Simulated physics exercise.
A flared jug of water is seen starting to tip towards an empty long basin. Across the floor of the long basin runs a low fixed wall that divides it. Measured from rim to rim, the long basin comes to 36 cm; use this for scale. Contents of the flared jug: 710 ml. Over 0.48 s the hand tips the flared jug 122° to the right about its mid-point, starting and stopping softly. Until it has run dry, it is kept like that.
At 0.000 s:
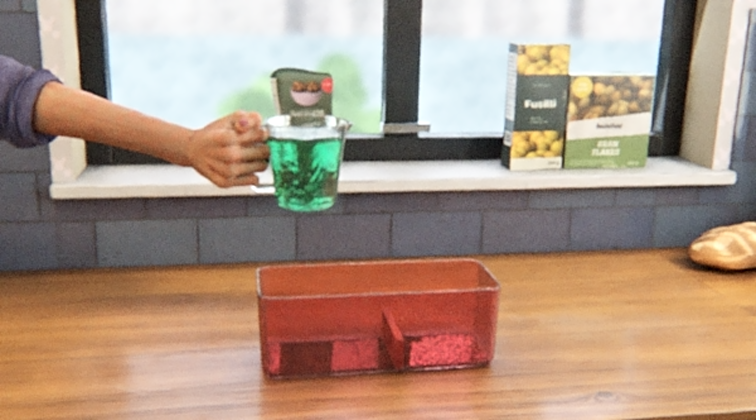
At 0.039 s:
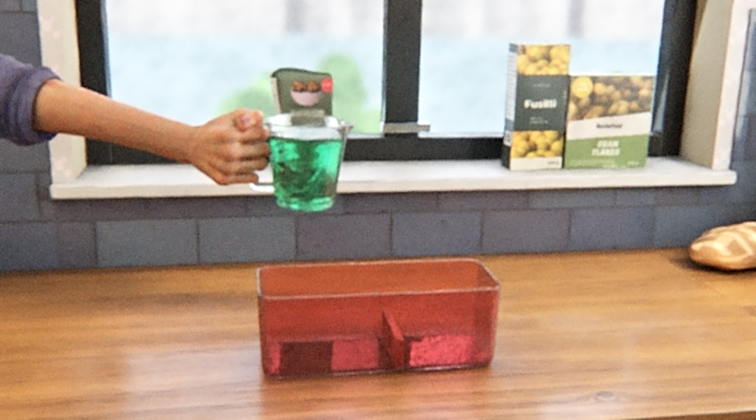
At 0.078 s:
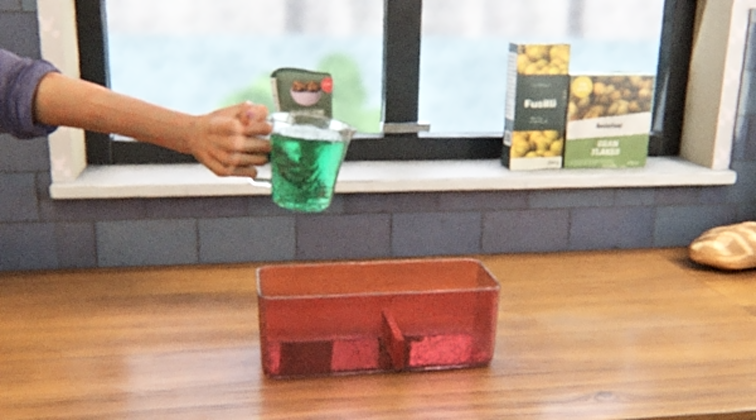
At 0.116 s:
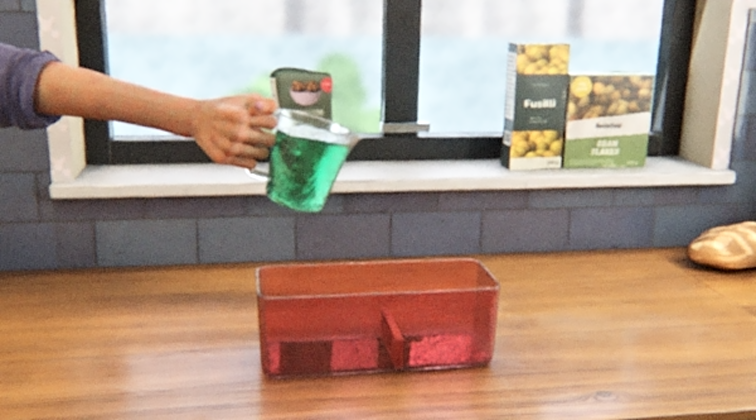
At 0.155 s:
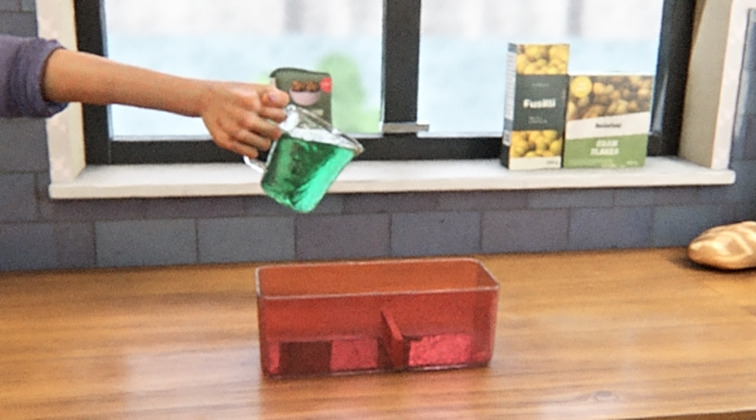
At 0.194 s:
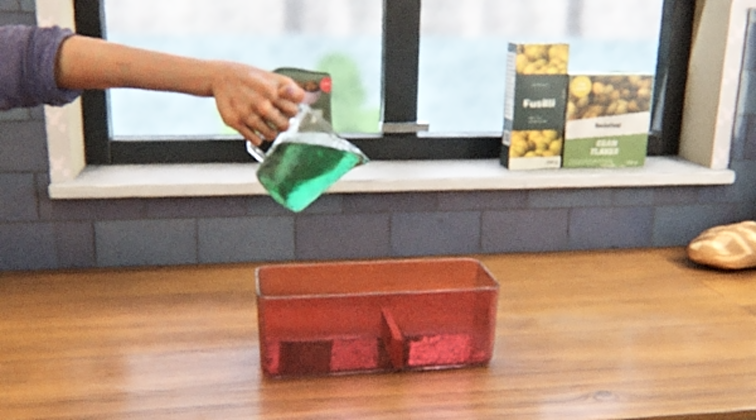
On a wooden kitchen counter seen straight on by a still camera, a window with a pale sill stands behind, above grey-blue tiles. A long red see-through basin with a low divider sits below a clear jug of green water, with food packages on the sill and bread at the right. A hand reaching in from the left smoothly tilts the jug well over to the right.
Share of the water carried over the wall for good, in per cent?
Near 29 per cent.
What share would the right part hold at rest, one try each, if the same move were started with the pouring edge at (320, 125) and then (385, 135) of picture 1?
Try 1: Approx. 10 %; try 2: Approx. 75 %.
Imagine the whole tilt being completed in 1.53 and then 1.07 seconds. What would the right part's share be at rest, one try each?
Around 75 per cent first, around 70 per cent next.
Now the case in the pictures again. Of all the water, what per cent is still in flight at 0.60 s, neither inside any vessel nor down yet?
Around 12 percent of it is airborne.
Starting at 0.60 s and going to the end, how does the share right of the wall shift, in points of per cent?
I'd say it shrinks by some 2.
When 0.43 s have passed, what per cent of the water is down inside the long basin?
Close to 30 in a hundred.
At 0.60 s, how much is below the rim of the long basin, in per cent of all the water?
I reckon close to 86 per cent.
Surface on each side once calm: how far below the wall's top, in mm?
About 28 mm on the left, about 36 mm on the right.
By 0.43 s the tilt is 119° and 31 per cent is still to pour, 6 is left of the wall and 24 right of it.
By 0.60 s the tilt is 122° and 1 per cent is still to pour, 56 is left of the wall and 31 right of it.
By 0.78 s the tilt is 122° and 0 per cent is still to pour, 63 is left of the wall and 28 right of it.
By 0.98 s the tilt is 122° and 0 per cent is still to pour, 65 is left of the wall and 29 right of it.
At rest 65 per cent lies left of the wall, 29 right of it and 6 outside.
